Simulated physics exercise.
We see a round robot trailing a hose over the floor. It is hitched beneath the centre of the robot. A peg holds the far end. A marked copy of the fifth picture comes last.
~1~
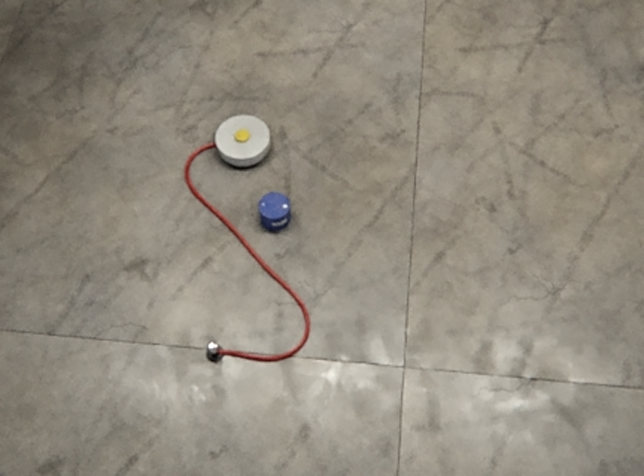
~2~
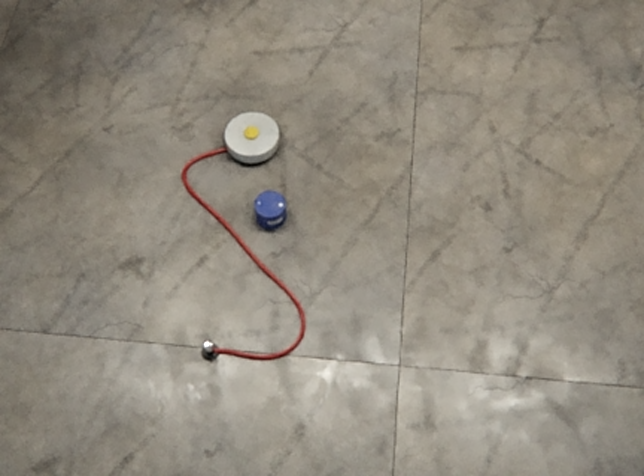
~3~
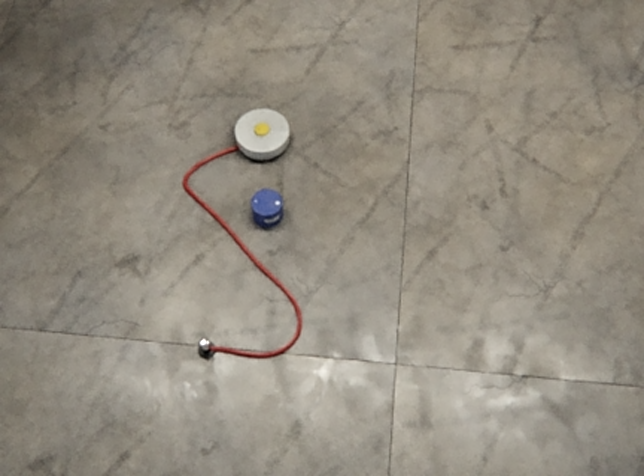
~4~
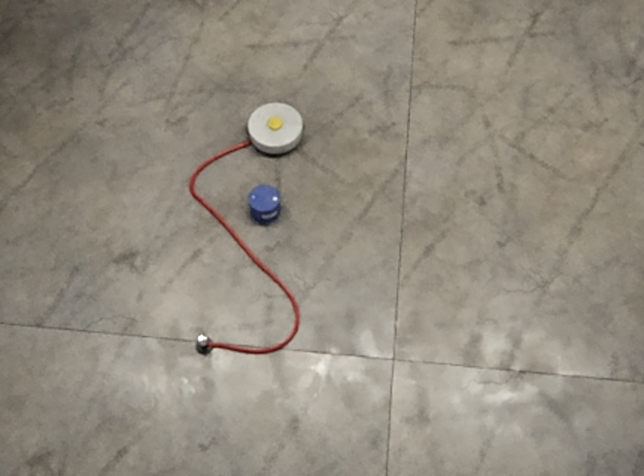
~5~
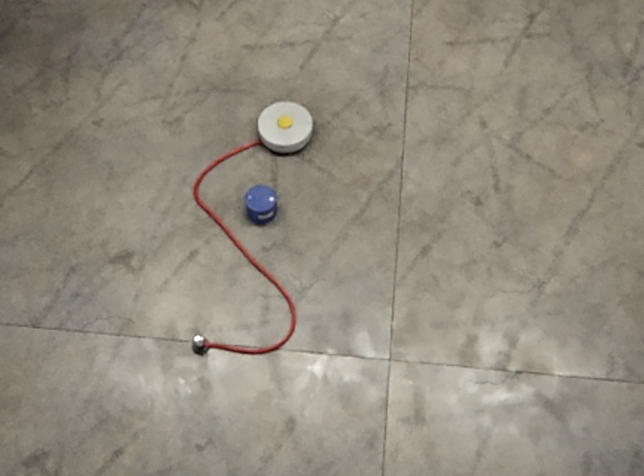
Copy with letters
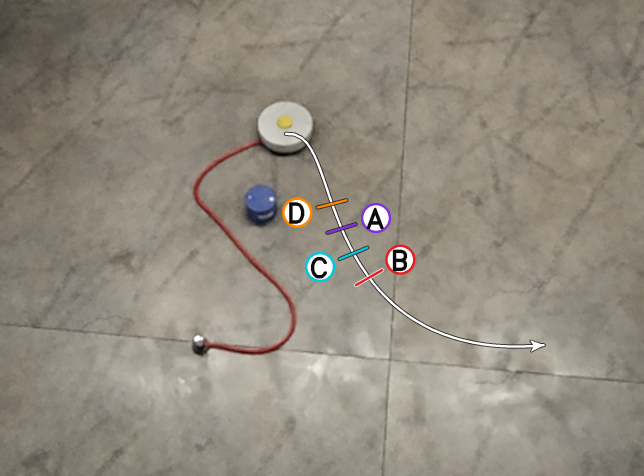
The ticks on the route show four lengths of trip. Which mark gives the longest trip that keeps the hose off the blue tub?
A is the last safe stop.
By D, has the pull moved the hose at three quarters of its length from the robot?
By then, no.
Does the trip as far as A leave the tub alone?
Yes.
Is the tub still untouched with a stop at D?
For that mark, yes.
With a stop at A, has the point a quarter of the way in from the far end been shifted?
No.
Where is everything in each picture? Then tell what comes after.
In the first frame, peg (214, 350); blue tub (275, 211); robot (243, 142).
In the second frame, robot (252, 139); blue tub (271, 210).
In the third frame, robot (263, 135); blue tub (268, 208).
In the fourth frame, robot (276, 129); blue tub (265, 204).
In the fifth frame, robot (285, 128); blue tub (262, 204); peg (200, 342).
On the copy, A at (342, 229); B at (369, 278); C at (354, 253); D at (332, 204); the route from (286, 134) via (368, 276) to (544, 345).
On A. First, robot (316, 153), middle of the hose (241, 249).
Then, robot (329, 189), middle of the hose (241, 249).
Finally, robot (342, 223), middle of the hose (241, 249); nothing has been touched.
By contrast, B brings the hose against the tub; C brings the hose against the tub; D is safe but short.
